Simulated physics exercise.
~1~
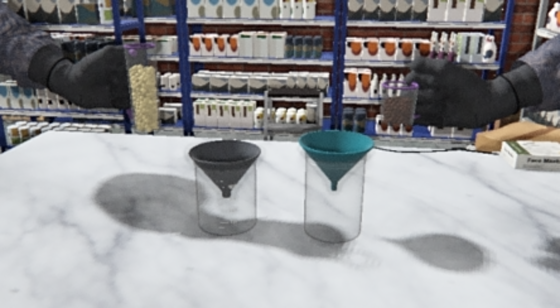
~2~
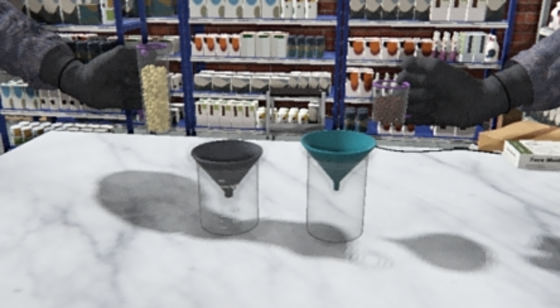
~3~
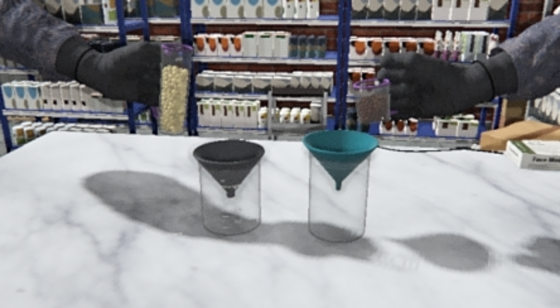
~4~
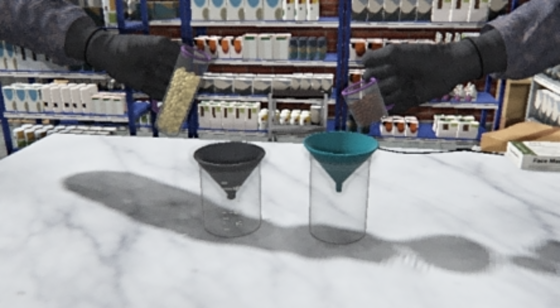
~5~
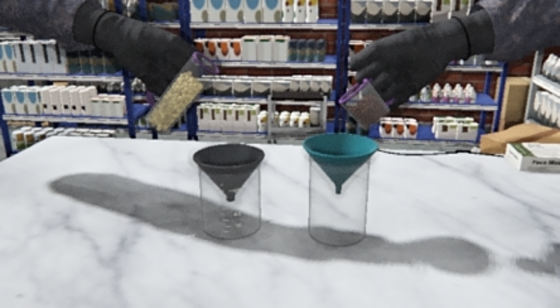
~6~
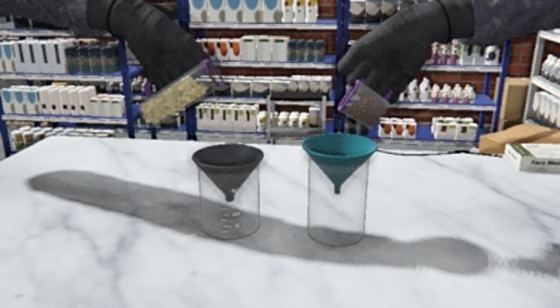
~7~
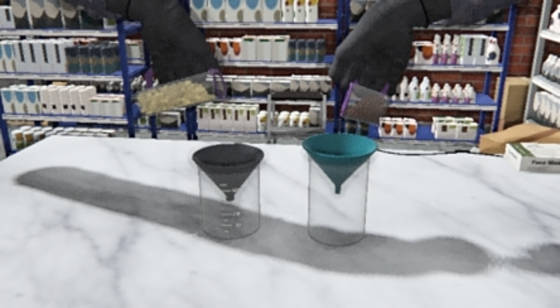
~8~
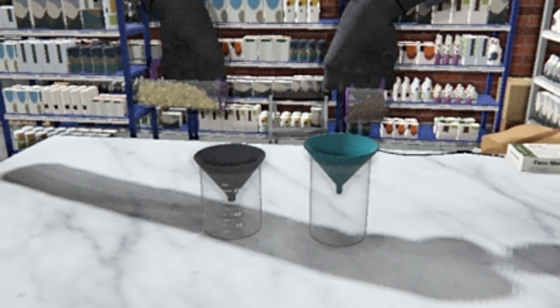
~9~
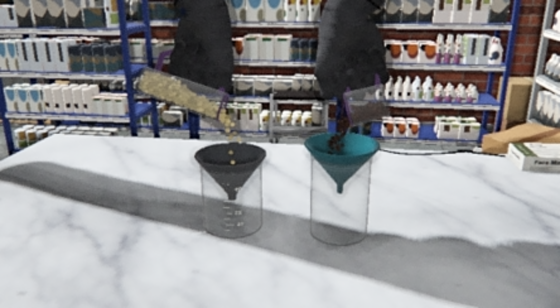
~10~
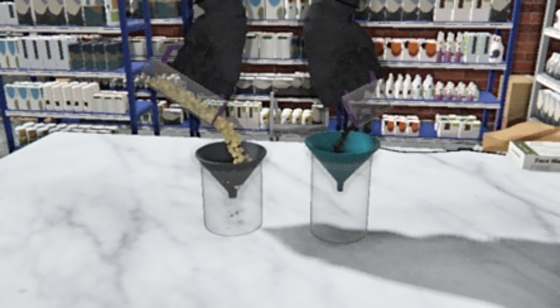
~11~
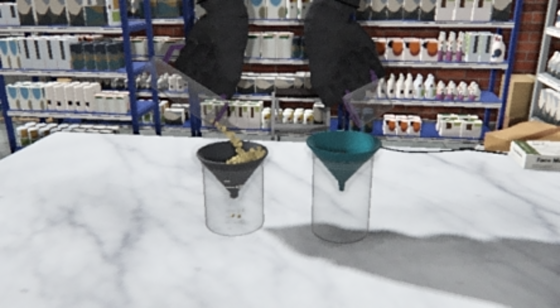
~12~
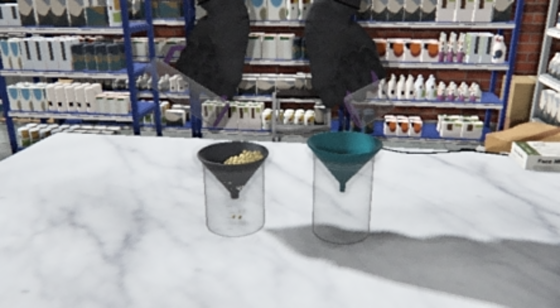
Two black-gloved hands, each holding a clear cup, move inward above a white marble tabletop, seen from the front with stocked blue shelves behind. The left cup holds pale, cream-coloured bits and the right one dark bits, while below them a dark grey funnel and a teal funnel sit on clear jars. The hands tilt the cups onto their sides, then tip them further until the contents spill into the funnels. Both cups end upturned and empty. The pale bits stay heaped in the grey funnel, with almost nothing below, and the jar under the teal funnel remains empty.
